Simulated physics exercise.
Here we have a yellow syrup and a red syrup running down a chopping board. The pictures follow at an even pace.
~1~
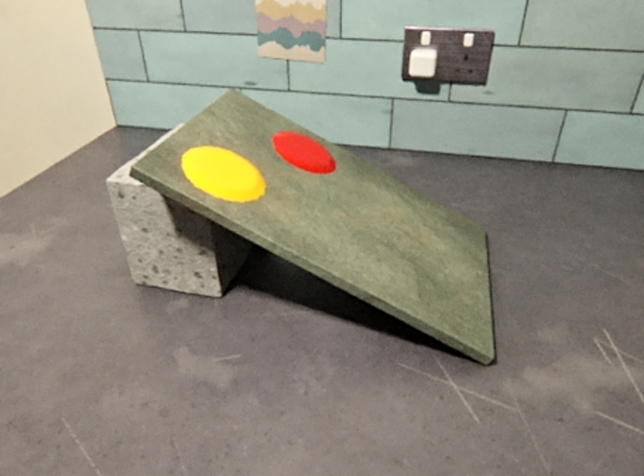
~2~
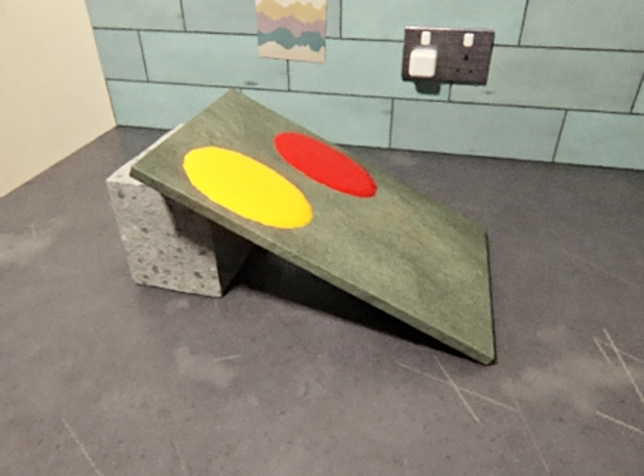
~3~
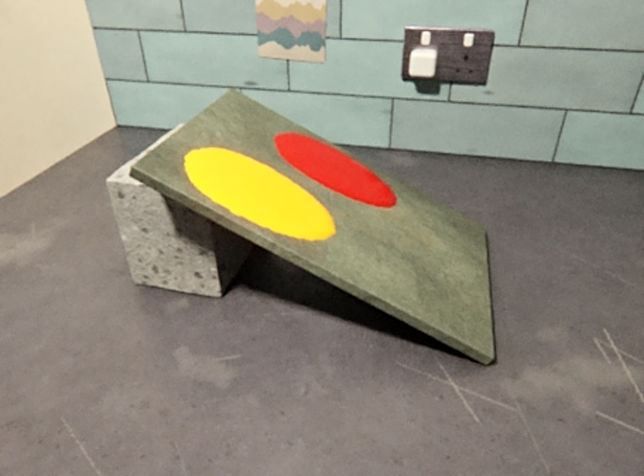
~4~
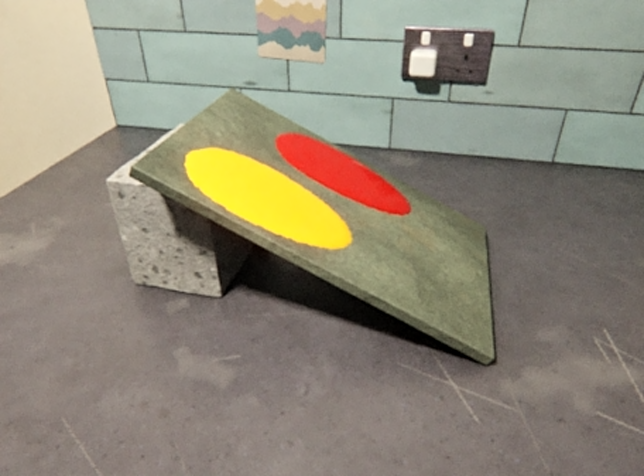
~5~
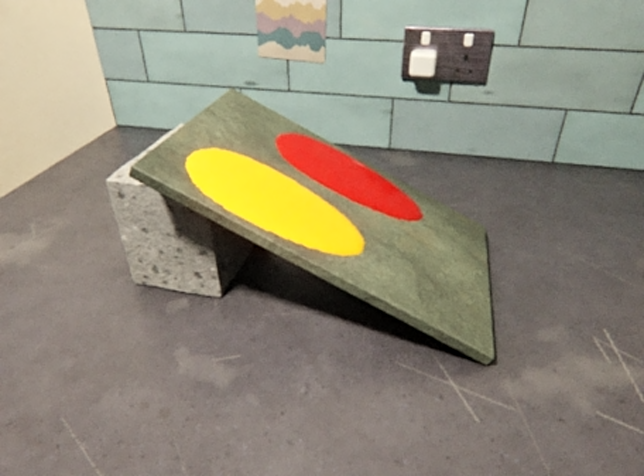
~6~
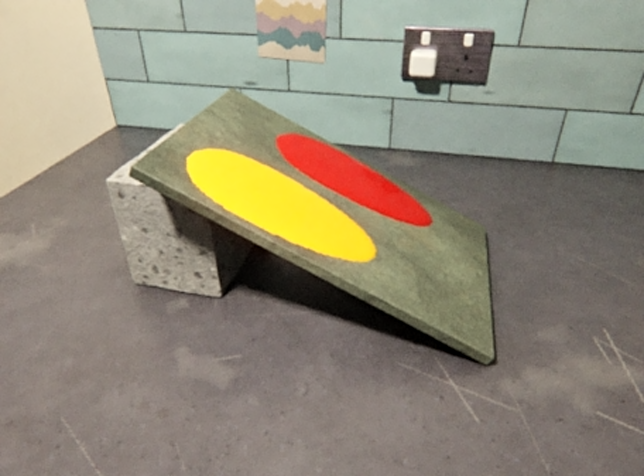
Yellow and red liquids stretching down a sloping green board propped on a speckled block, quickly at first, then more slowly.
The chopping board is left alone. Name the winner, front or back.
First at the edge is the farther one.
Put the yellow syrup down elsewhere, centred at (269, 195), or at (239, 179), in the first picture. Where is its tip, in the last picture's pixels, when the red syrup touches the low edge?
First near (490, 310), then near (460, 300).
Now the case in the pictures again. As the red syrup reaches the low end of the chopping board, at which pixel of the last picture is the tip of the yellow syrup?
At about (436, 285).
Shortly, the yellow syrup is three quarters of the way down; the red syrup is close to the edge.
At the finish, the yellow syrup is three quarters of the way down; the red syrup is at the low edge.
